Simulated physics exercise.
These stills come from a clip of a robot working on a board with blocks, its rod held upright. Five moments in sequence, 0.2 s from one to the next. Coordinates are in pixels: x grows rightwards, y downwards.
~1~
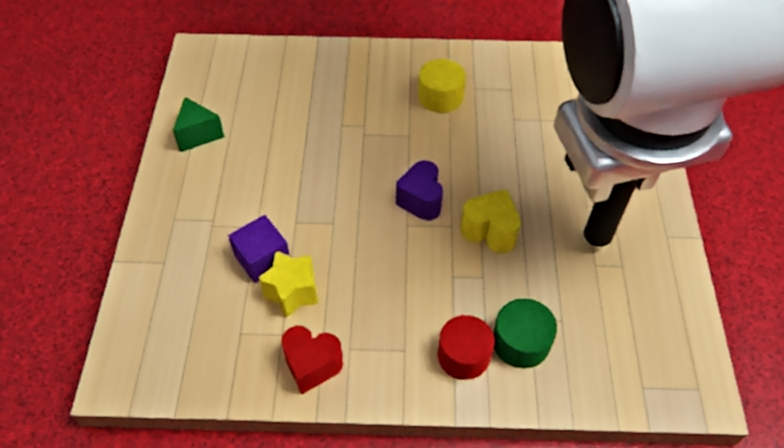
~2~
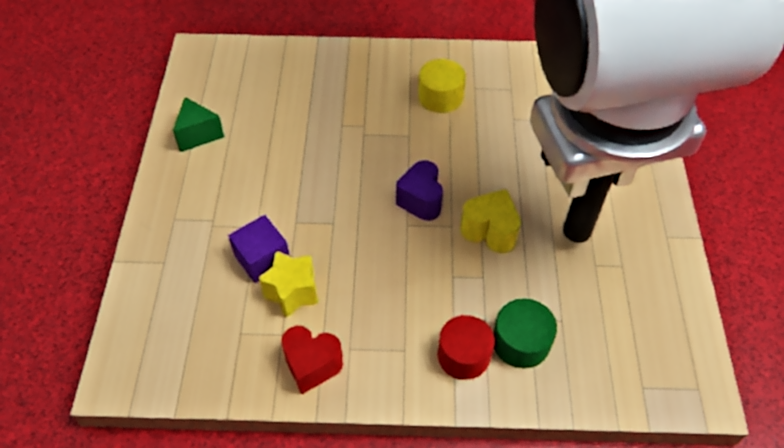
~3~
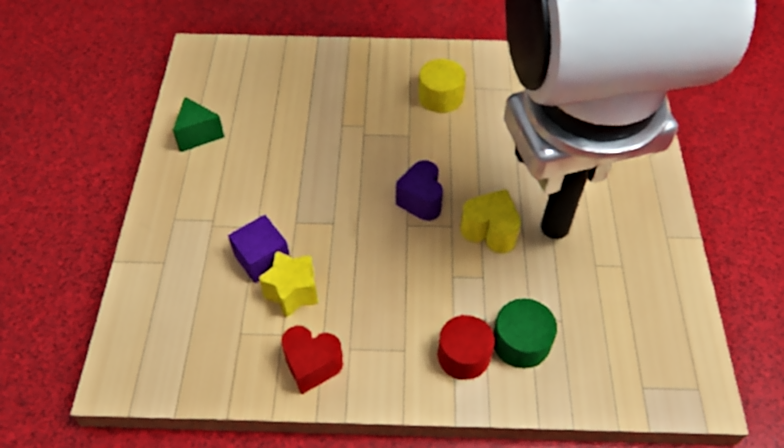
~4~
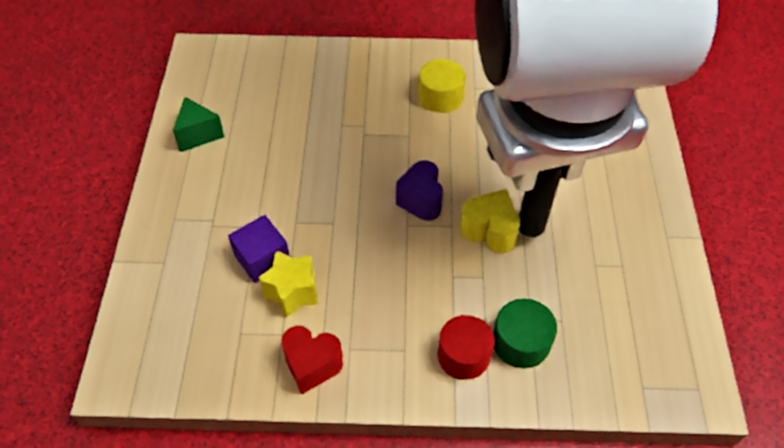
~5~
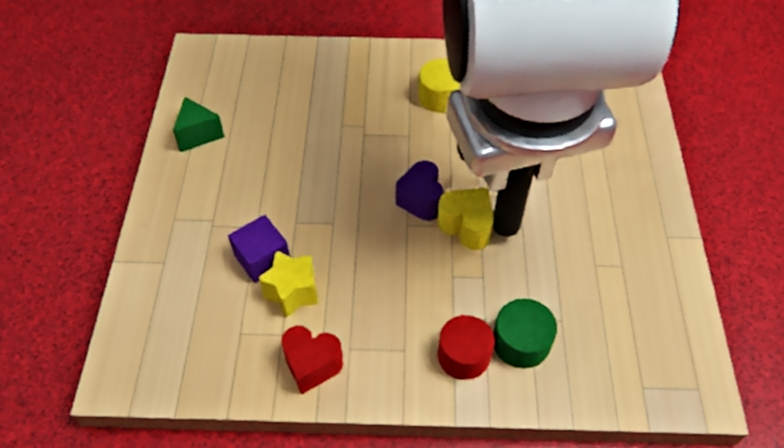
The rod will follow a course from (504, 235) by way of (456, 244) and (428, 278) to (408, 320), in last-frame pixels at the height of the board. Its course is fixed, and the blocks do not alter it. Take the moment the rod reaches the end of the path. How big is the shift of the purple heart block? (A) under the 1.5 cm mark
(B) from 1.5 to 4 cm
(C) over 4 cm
Letter B.
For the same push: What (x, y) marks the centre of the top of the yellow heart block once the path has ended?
Its top middle will sit at (417, 213).
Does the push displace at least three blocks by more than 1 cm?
No, it doesn't check out.
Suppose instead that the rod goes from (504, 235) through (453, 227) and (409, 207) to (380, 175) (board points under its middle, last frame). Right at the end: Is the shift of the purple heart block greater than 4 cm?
My answer is yes.
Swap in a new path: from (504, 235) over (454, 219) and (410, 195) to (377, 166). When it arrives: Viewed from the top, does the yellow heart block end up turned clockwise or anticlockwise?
Seen from above, counterclockwise.
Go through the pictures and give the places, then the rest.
The first picture shows lower end of the rod at (598, 236), tops of blocks, purple heart block at (422, 181), red cylinder at (467, 339), yellow heart block at (494, 211).
The second picture shows rod at (577, 231), blocks as before.
The third picture shows rod at (555, 228), blocks as before.
The fourth picture shows rod at (531, 226), blocks as before.
The fifth picture shows rod at (506, 225), purple heart block at (422, 181), red cylinder at (467, 339), yellow heart block at (470, 207).
The first path, step by step. One third of the way, rod at (456, 235); purple heart block at (403, 170), turned 45° clockwise; yellow heart block at (424, 210), turned 20° clockwise.
Two thirds of the way, rod at (428, 269); purple heart block at (403, 170), turned 45° clockwise; yellow heart block at (417, 213), turned 40° clockwise.
At the end, rod at (409, 311); purple heart block at (403, 170), turned 45° clockwise; red cylinder not moved; yellow heart block at (417, 213), turned 40° clockwise.
